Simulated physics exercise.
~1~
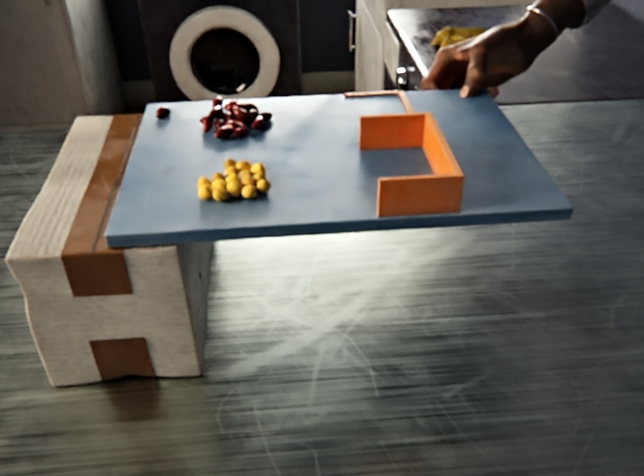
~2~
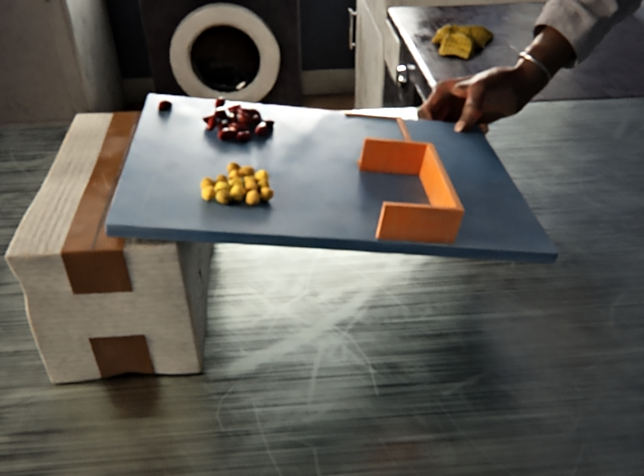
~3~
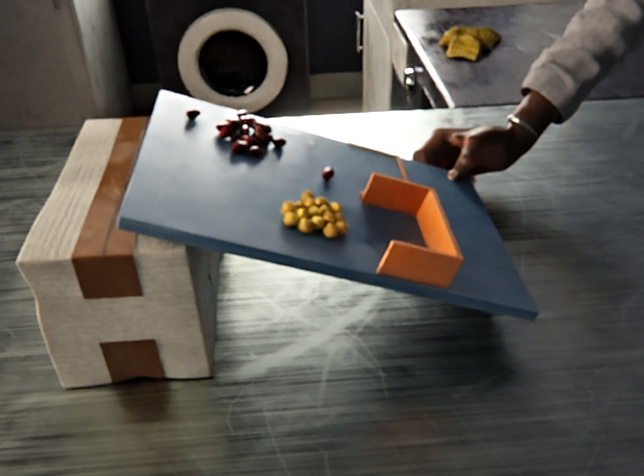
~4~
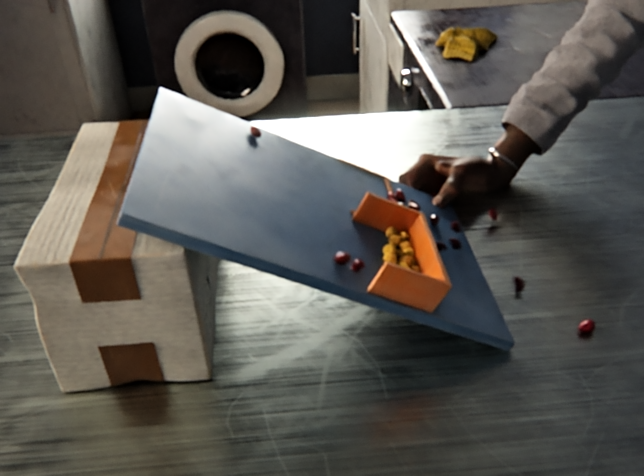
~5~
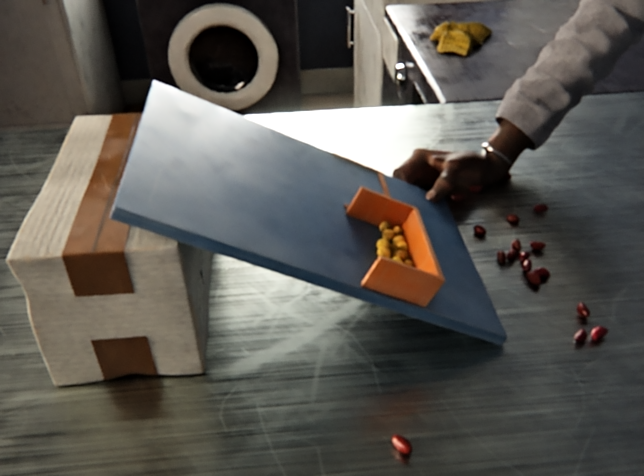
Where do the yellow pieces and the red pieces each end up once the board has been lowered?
The yellow pieces stop inside the orange barrier on the board. The red pieces get past it and end up scattered on the counter.
